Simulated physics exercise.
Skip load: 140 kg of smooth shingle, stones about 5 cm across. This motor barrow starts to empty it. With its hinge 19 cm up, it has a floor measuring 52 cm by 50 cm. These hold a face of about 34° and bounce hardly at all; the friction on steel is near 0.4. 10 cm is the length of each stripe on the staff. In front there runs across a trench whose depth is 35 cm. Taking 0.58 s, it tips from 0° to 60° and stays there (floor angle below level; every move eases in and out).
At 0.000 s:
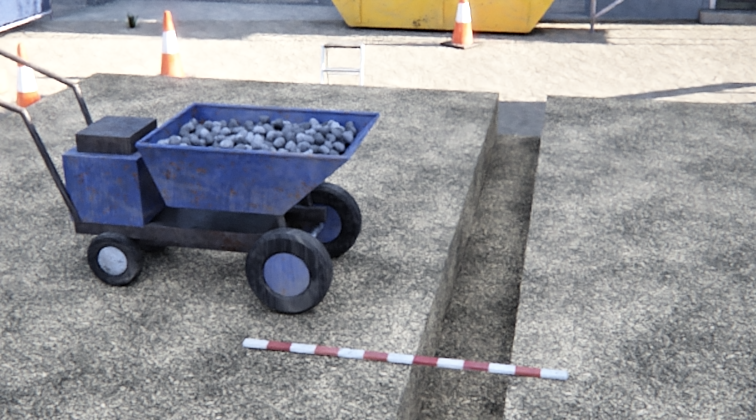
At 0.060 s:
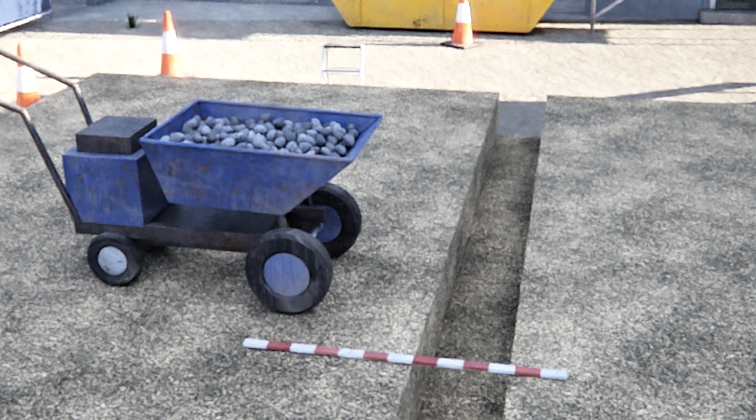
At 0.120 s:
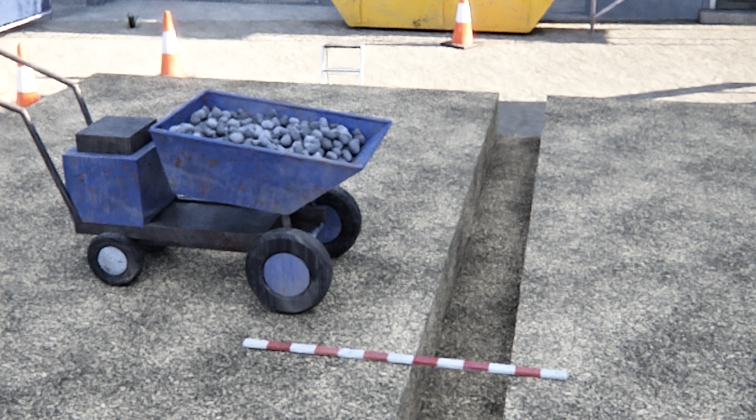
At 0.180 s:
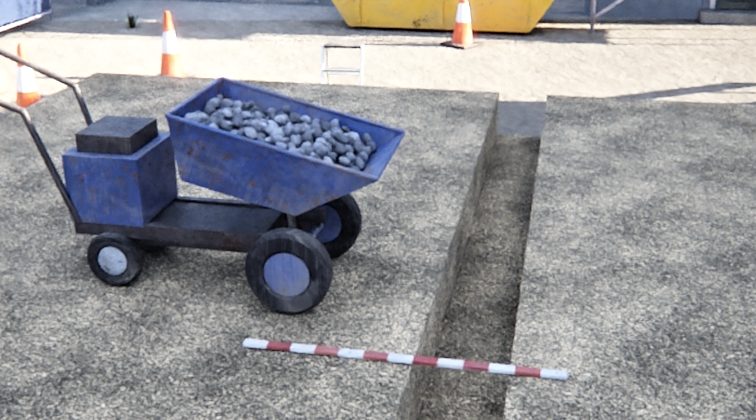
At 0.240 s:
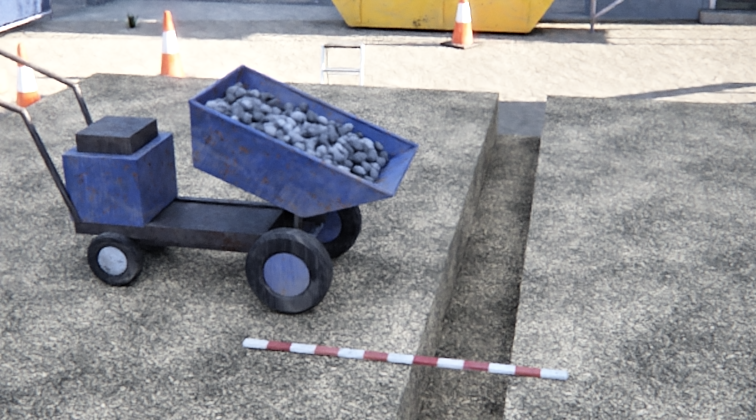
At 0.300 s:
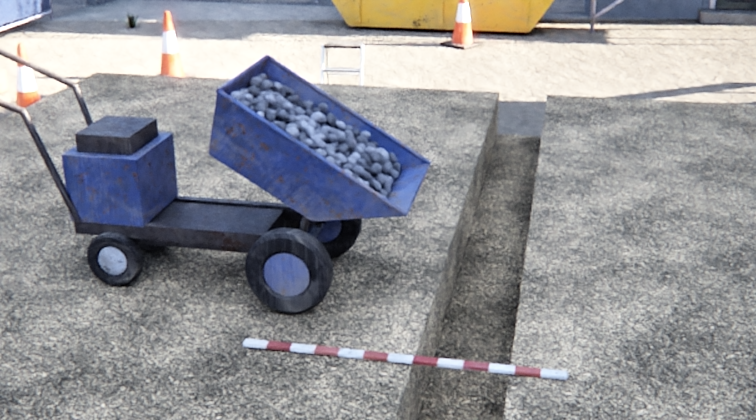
A blue skip full of grey stones tilts steadily forward on a barrow beside a trench.
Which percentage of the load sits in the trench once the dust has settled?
Near 74 per cent.
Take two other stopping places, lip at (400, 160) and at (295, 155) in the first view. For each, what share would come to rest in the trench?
Result: Close to 30 then close to 85 per cent.
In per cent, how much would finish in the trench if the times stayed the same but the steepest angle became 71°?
It would be close to 85 percent.
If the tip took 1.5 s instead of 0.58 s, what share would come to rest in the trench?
It would be near 95 percent.
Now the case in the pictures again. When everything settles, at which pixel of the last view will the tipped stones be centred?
Roughly at pixel (493, 345).
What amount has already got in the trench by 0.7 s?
At that moment: Approx. 20 %.
After 0.4 s the floor is at 50°; 100 % in the skip; the foremost stones are at (413, 224).
After 0.7 s the floor is at 60°; 82 % in the skip, 18 % in the trench; the foremost stones are at (503, 298).
After 1.0 s the floor is at 60°; 24 % in the skip, 51 % in the trench, 25 % past the trench; the foremost stones are at (667, 310).
After 3.0 s the floor is at 60°; 0 % in the skip, 74 % in the trench, 26 % past the trench; the foremost stones are past the picture's edge.
